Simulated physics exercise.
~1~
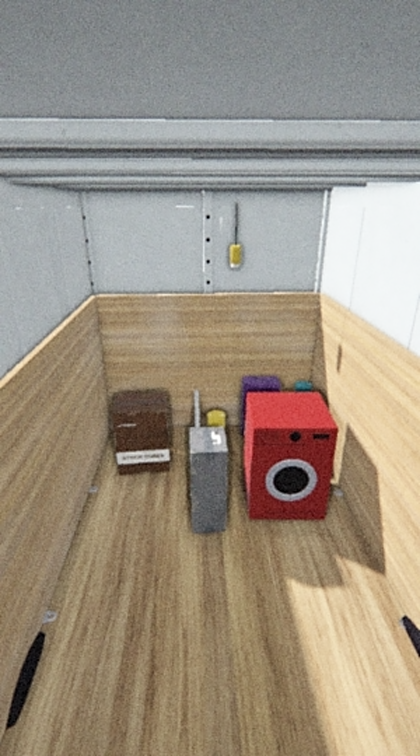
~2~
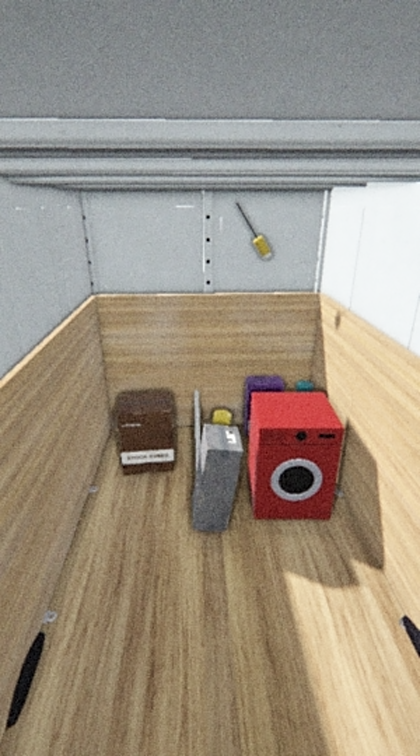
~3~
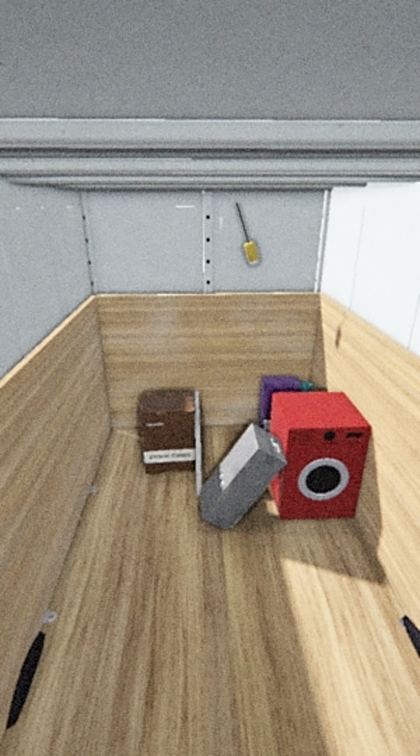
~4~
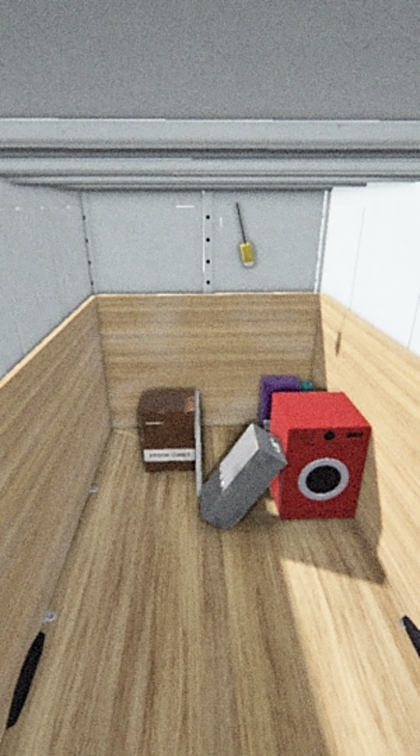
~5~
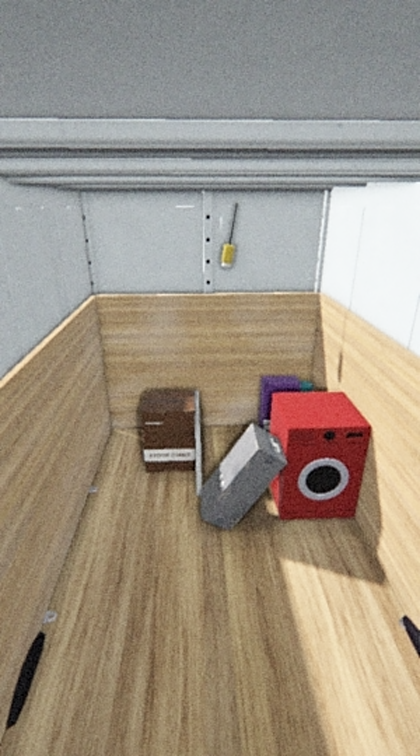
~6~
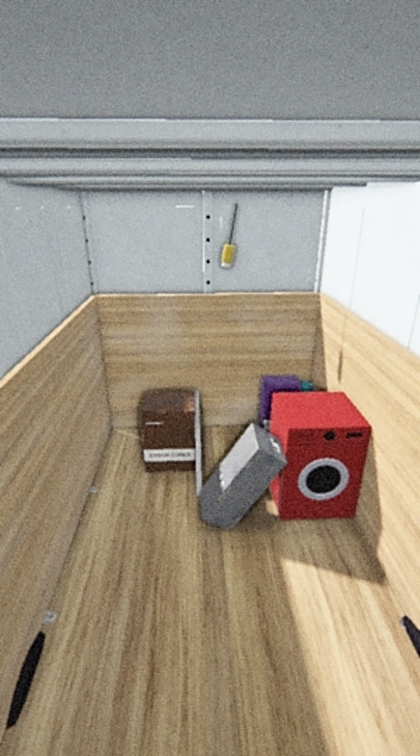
The red appliance, which looked like a washing machine, slid right in the van's load bay along with the brown and purple boxes, while the tall grey box tipped right and ended leaning against it, with the yellow canister no longer in view.
